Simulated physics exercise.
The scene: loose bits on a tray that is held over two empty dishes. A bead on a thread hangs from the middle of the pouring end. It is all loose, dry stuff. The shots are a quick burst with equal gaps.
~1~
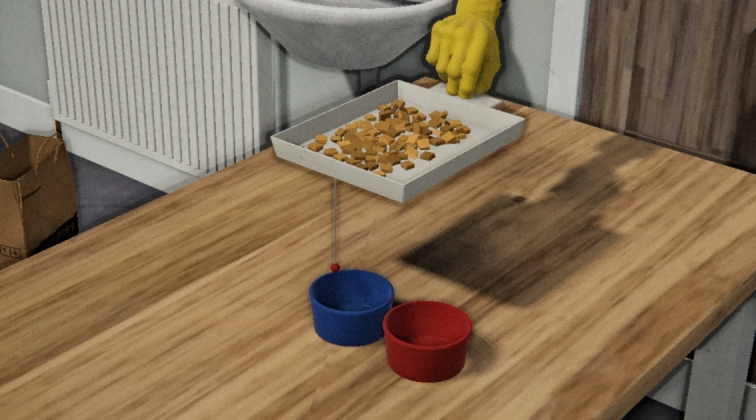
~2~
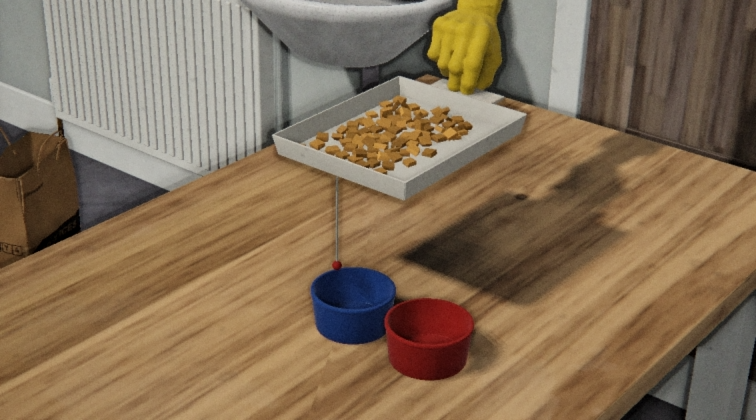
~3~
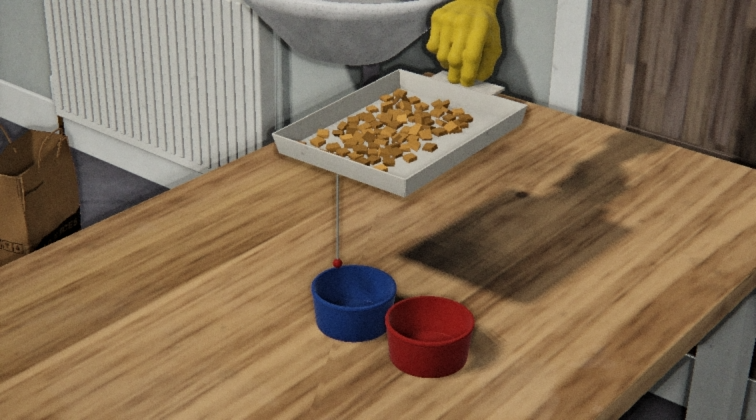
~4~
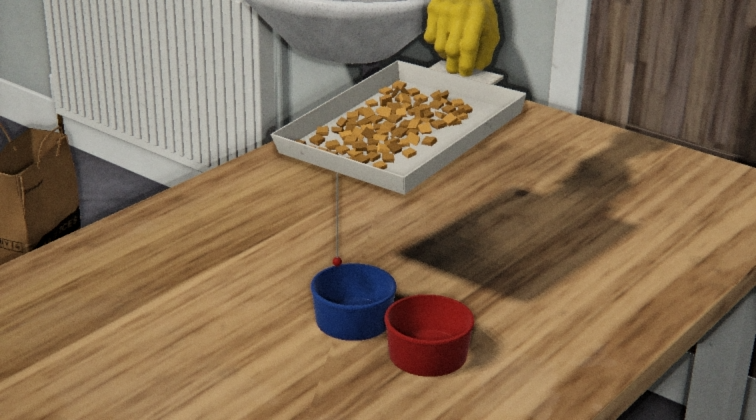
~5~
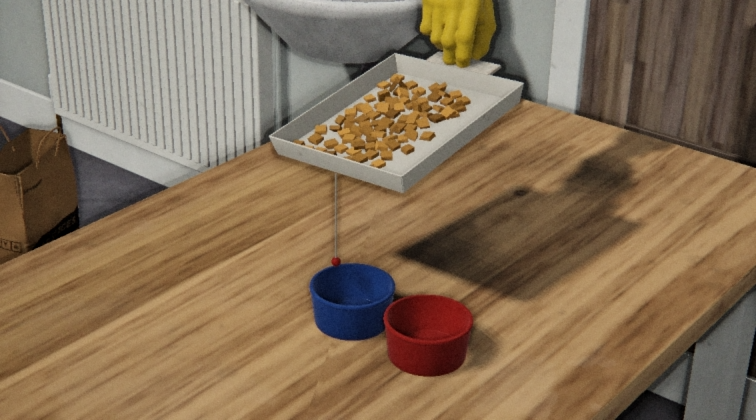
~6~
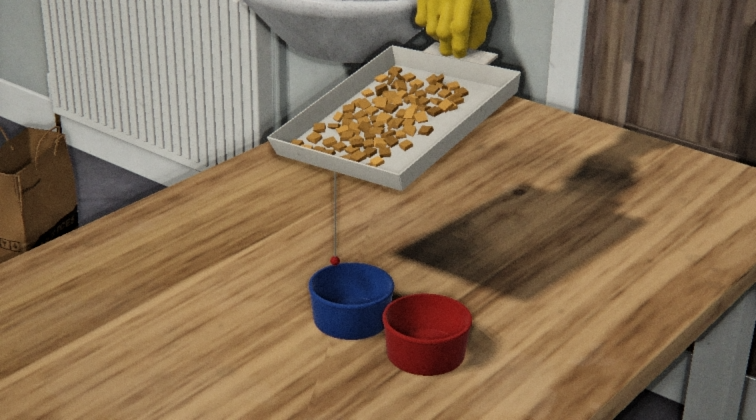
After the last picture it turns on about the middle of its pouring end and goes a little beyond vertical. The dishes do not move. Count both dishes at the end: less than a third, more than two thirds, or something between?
In the dishes lies less than a third of it.
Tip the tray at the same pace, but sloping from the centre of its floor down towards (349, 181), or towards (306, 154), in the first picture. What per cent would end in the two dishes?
First some 20, then 0 per cent.
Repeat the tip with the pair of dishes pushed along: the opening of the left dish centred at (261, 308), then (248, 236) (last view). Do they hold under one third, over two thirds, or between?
First less than a third, then between a third and two thirds.
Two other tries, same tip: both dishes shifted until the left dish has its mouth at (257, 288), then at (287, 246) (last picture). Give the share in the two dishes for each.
Near 20 % and 50 %.
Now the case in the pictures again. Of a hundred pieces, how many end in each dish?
The left dish has 0 per cent, the right dish has 0.
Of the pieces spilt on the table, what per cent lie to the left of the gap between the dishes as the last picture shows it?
Near 100 %.
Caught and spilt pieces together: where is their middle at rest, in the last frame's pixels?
Near (263, 301).
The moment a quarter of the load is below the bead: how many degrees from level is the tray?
Roughly 100°.
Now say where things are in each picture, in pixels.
The first picture shows corners of the pouring end near (277, 137) and (403, 182), level; middle of the load near (386, 140), cereal squares; left dish near (325, 322); right dish near (401, 357); bead on its thread near (335, 268).
The second picture shows corners of the pouring end near (278, 135) and (404, 180), level; middle of the load near (388, 137).
The third picture shows corners of the pouring end near (278, 133) and (404, 177), tipped barely, lowest at the left corner; middle of the load near (388, 132).
The fourth picture shows corners of the pouring end near (277, 134) and (403, 174), tipped a little, lowest at the left corner; middle of the load near (388, 127).
The fifth picture shows corners of the pouring end near (275, 135) and (401, 173), tipped a little, lowest at the left corner; middle of the load near (386, 123).
The sixth picture shows corners of the pouring end near (273, 136) and (398, 171), tipped a little, lowest at the left corner; middle of the load near (384, 118); left dish near (325, 315); right dish near (401, 350).
Shortly afterwards, tray tipped steeply; the whole lot on the tray.
Next, tray tipped right over; the bulk on the tray; a little outside both; only a few in the air.
Some moments later, tray tipped past a quarter turn; only a few in the left dish; all but a few outside both.
In the end, tray tipped past a quarter turn; none at all in the right dish; only a few in the left dish; all but a few outside both.
